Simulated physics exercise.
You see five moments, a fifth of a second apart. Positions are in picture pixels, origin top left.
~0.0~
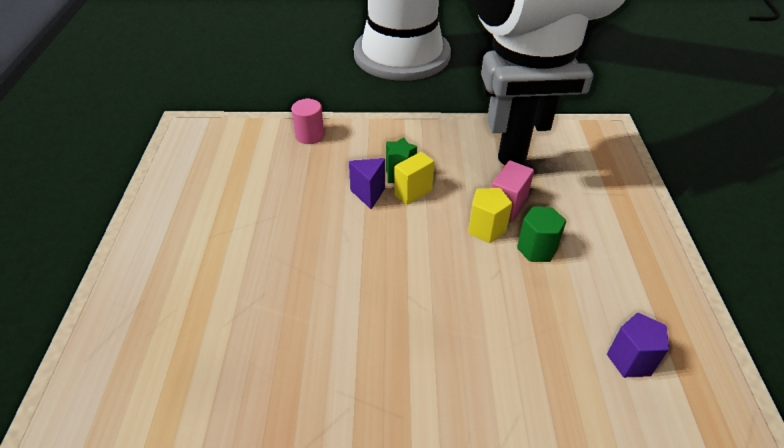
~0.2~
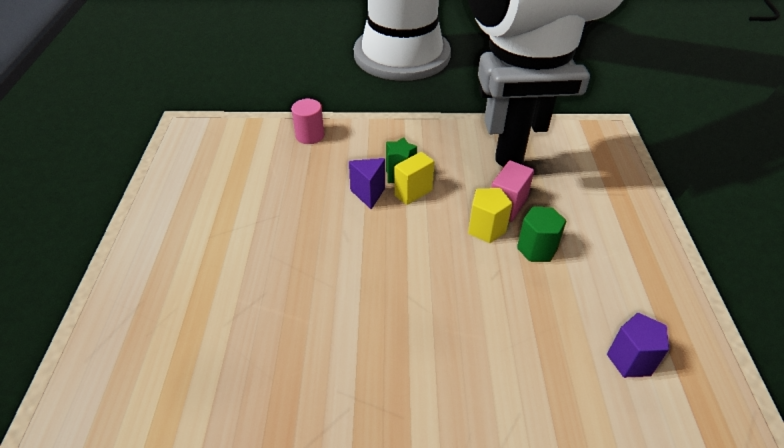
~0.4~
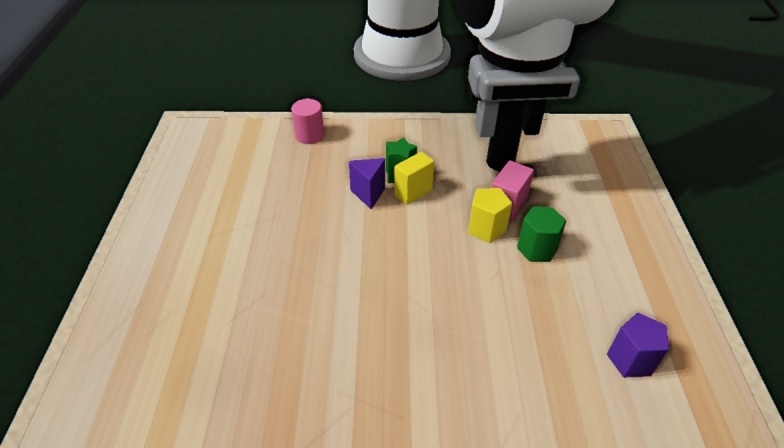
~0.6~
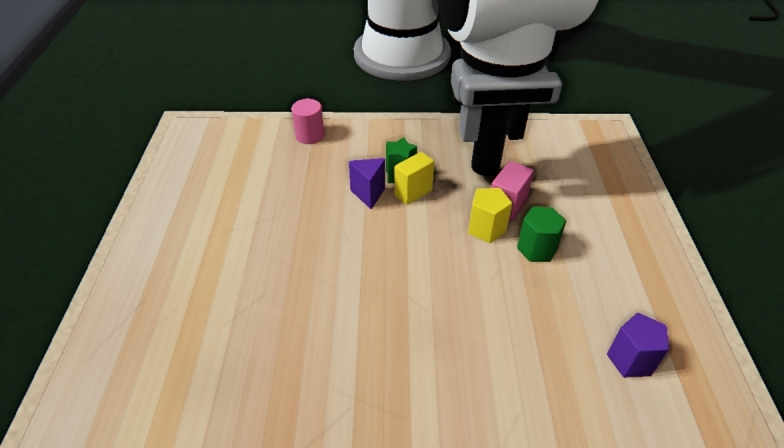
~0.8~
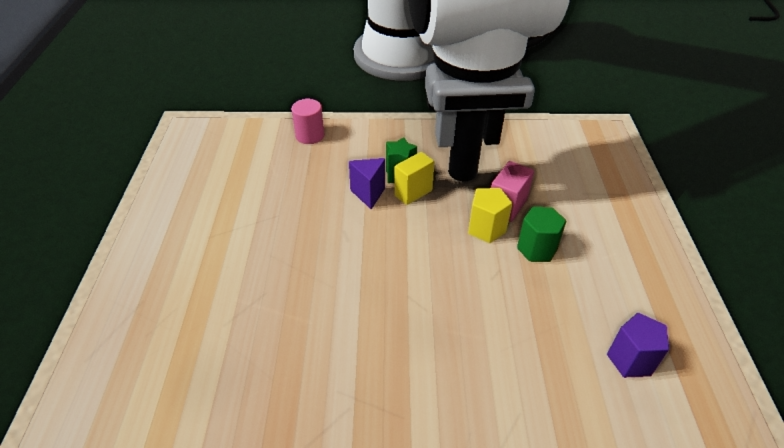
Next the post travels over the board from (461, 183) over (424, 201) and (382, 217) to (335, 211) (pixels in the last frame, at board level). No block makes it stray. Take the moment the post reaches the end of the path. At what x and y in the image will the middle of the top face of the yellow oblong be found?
Put as a pixel place, it's (319, 160).
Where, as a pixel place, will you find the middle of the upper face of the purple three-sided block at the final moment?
It will end up at (319, 142).
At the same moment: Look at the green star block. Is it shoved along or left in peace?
Once the post is done, the green star block remains in the old spot.
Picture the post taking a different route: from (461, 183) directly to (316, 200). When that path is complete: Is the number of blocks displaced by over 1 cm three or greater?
Going by the path, yes.
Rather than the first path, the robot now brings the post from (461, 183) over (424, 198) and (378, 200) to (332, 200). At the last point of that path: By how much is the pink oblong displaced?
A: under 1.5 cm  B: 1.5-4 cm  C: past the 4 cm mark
Option A.
The first path, step by step. One third of the way, post (424, 190); purple three-sided block (359, 165), turned 15° anticlockwise; yellow oblong (390, 166), turned 30° clockwise.
Two thirds of the way, post (382, 206); purple three-sided block (337, 157), turned 20° clockwise; yellow oblong (356, 172), turned 85° clockwise.
At the end, post (334, 200); purple three-sided block (319, 142), turned 60° clockwise; green star block unmoved; yellow oblong (319, 160), turned 120° clockwise.
